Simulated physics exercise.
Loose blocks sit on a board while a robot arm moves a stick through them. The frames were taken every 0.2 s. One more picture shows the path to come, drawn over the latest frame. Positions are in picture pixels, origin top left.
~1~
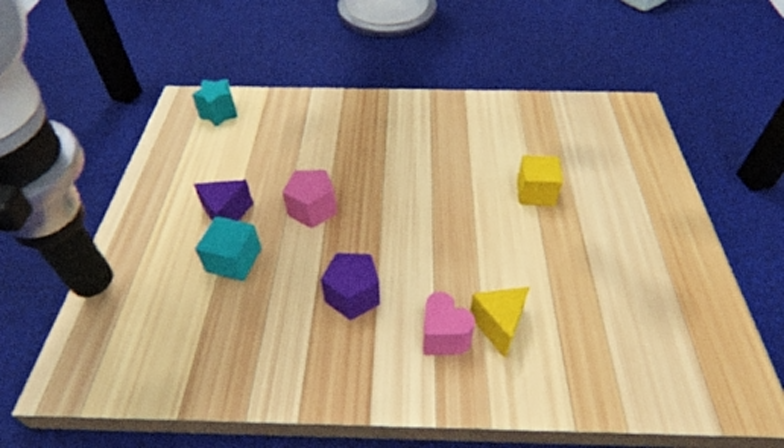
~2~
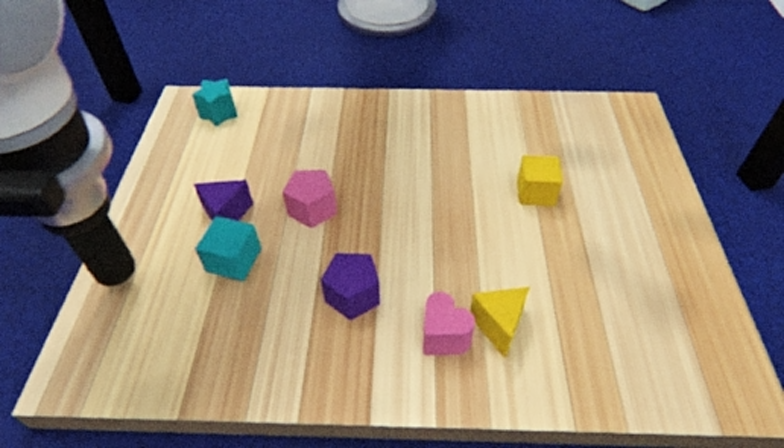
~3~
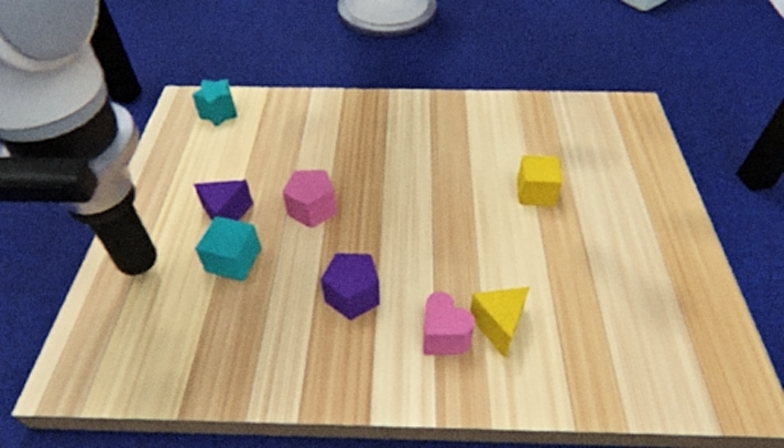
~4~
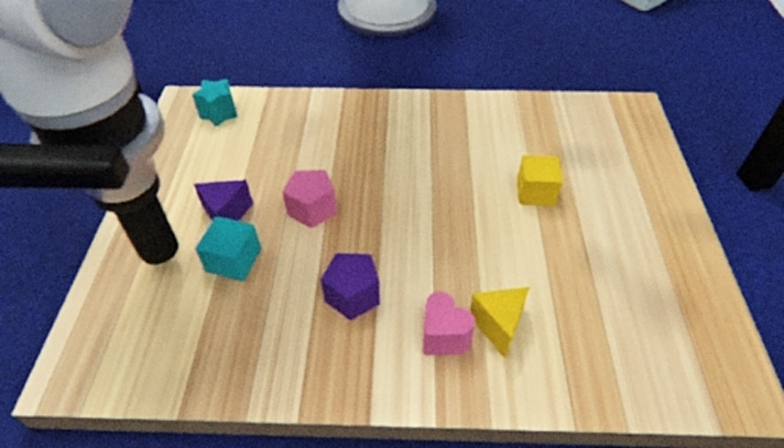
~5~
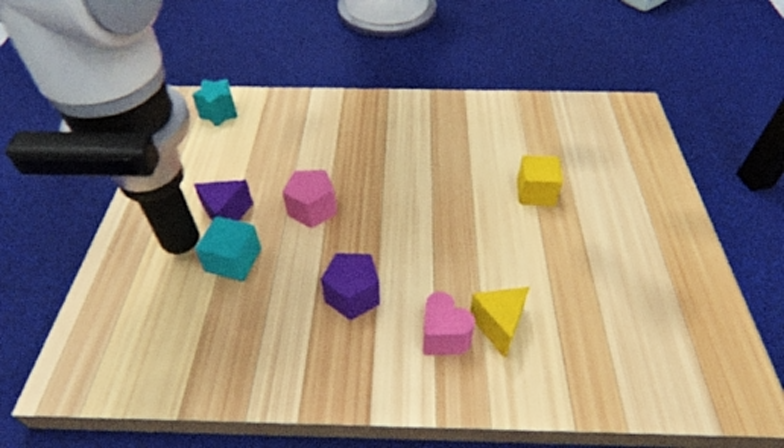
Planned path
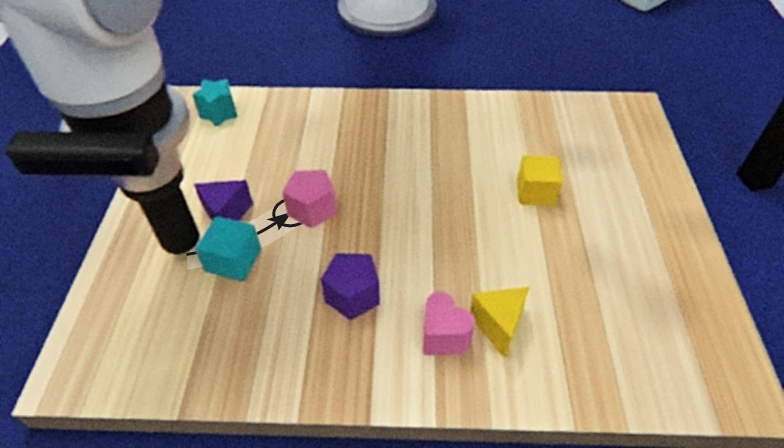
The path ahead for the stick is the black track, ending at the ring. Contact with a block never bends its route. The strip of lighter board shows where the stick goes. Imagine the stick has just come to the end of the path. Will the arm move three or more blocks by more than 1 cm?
Yes, that is how it ends up.
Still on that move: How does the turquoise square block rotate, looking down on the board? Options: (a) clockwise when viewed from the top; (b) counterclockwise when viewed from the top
(a)
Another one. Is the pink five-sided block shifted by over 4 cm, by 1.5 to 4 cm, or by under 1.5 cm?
It ends 1.5 to 4 cm from its spot.
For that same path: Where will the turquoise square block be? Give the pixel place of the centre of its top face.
The middle of the upper face of the turquoise square block will lie at about (269, 237) in the picture.
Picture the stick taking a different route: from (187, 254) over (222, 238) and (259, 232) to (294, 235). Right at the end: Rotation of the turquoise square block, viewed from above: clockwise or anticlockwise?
Twists clockwise.
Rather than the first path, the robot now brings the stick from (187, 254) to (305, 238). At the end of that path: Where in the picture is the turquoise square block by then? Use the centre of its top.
At pixel (304, 247).
Drawn move, from (187, 254) through (226, 246) and (262, 231) to (292, 212).
On the path given first. One third of the way, stick (223, 232); purple triangle (223, 189), turned 20° anticlockwise; turquoise square block (255, 236), turned 20° clockwise.
Two thirds of the way, stick (259, 217); purple triangle (233, 186), turned 70° anticlockwise; turquoise square block (269, 237), turned 35° clockwise.
At the end, stick (289, 198); purple triangle (235, 185), turned 80° anticlockwise; turquoise square block (269, 237), turned 35° clockwise; pink five-sided block (329, 177), turned 15° clockwise.
